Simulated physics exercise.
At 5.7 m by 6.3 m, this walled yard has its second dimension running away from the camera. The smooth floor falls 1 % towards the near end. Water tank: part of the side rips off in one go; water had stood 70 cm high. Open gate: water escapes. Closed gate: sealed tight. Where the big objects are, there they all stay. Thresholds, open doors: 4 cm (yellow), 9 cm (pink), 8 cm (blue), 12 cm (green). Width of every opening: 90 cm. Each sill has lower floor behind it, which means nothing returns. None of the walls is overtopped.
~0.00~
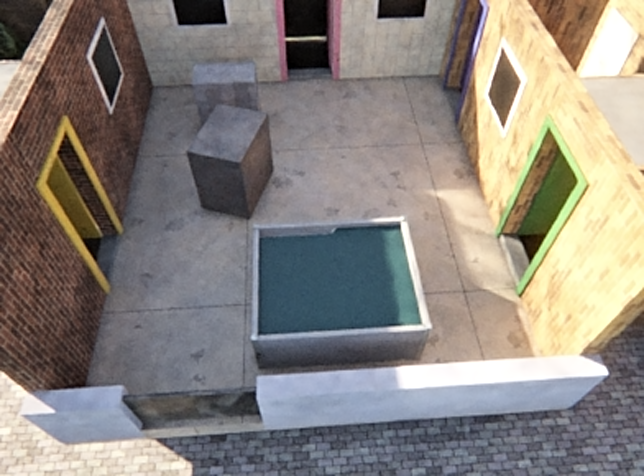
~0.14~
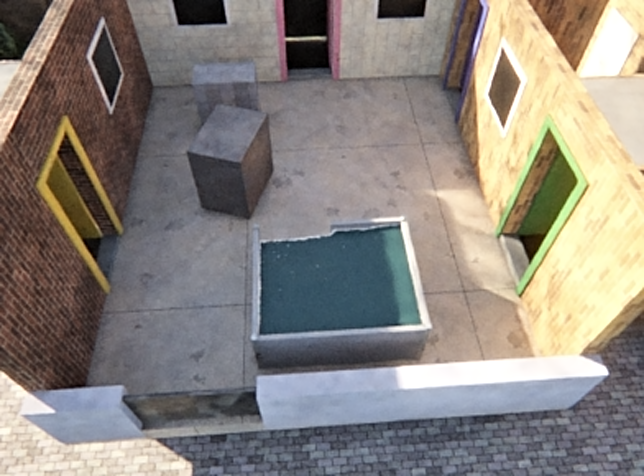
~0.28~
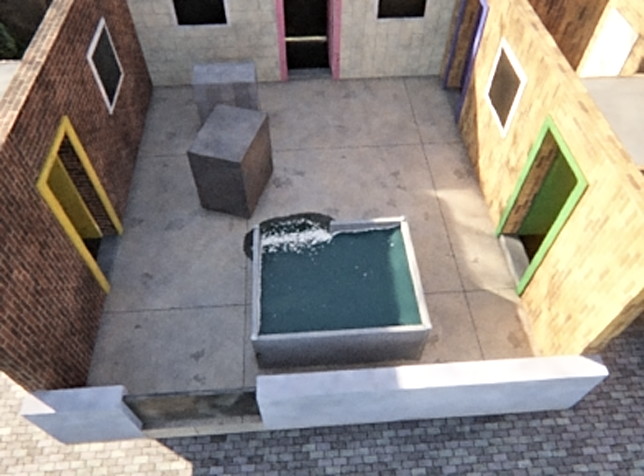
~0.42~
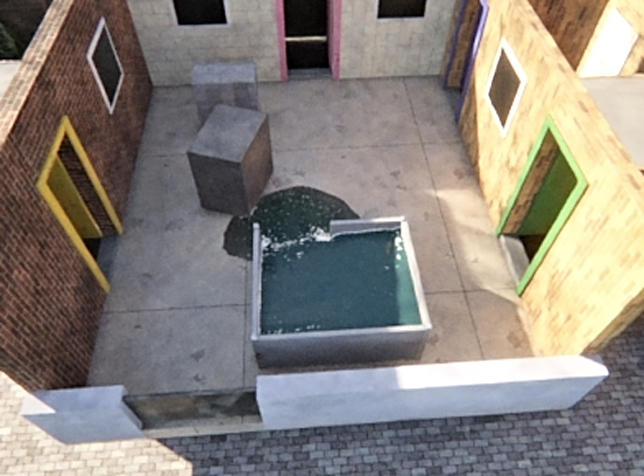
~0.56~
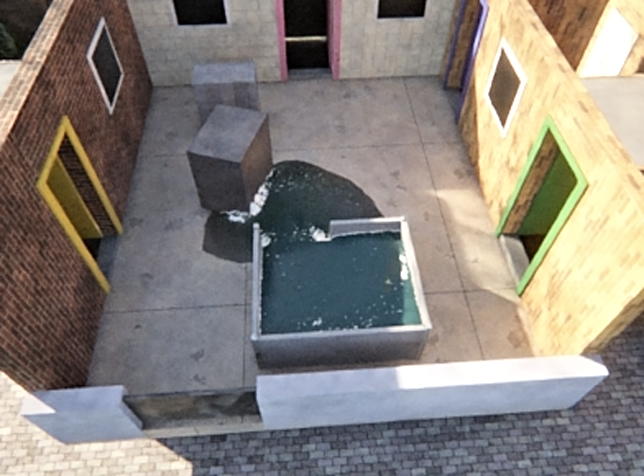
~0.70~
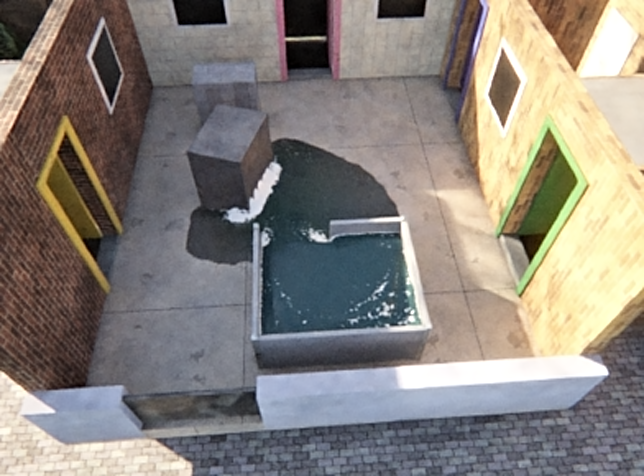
A low rectangular tank of dark green water stands in a walled yard with a smooth grey floor, seen from above by a still camera. Two grey blocks sit behind it, with a yellow-framed doorway on the left, a green one on the right and a pink one at the back. Part of the tank's far side gives way, and foaming water pours out, spreading darkly across the floor and around the nearer block.
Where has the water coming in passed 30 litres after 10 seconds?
In the end the yellow door surpasses the limit, the pink door surpasses the limit, the blue door surpasses the limit, the green door falls short of the limit.
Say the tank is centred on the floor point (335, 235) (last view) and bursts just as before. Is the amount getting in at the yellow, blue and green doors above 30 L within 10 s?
At the yellow door the limit is not exceeded, at the blue door surpassed, at the green door not exceeded.
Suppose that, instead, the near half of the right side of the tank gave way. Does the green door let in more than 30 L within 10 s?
Well, at green it would be too much.
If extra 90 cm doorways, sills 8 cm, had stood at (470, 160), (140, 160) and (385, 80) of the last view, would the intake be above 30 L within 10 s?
Well, the first is on the low side, the second is on the low side, and the third is on the high side.
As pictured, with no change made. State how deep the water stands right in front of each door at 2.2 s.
Depths in centimetres - yellow: 10, pink: 18, blue: 0, green: 0.
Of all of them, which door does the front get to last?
Result: Green door.
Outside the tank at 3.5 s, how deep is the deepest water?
I'd put it at close to 24 cm.
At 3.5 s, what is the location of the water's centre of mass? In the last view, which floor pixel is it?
Close to (326, 193) in the last picture.
After 1.4 s water covers 30 % of the floor and is deepest (43 cm) near (254, 216); yellow door not reached, pink door 8 cm at the sill, 0 L in, blue door not reached, green door not reached.
After 2.2 s water covers 45 % of the floor and is deepest (30 cm) near (254, 216); yellow door 10 cm at the sill, 15 L in, pink door 18 cm at the sill, 44 L in, blue door not reached, green door not reached.
After 3.5 s water covers 60 % of the floor and is deepest (24 cm) near (405, 88); yellow door 9 cm at the sill, 52 L in, pink door 14 cm at the sill, 93 L in, blue door 19 cm at the sill, 29 L in, green door not reached.
After 6.0 s water covers 80 % of the floor and is deepest (12 cm) near (452, 116); yellow door 6 cm at the sill, 78 L in, pink door 9 cm at the sill, 106 L in, blue door 12 cm at the sill, 99 L in, green door 3 cm at the sill, 0 L in.
After 10.0 s water covers 95 % of the floor and is deepest (10 cm) near (460, 388); yellow door 4 cm at the sill, 87 L in, pink door 4 cm at the sill, 107 L in, blue door 5 cm at the sill, 109 L in, green door 3 cm at the sill, 0 L in.
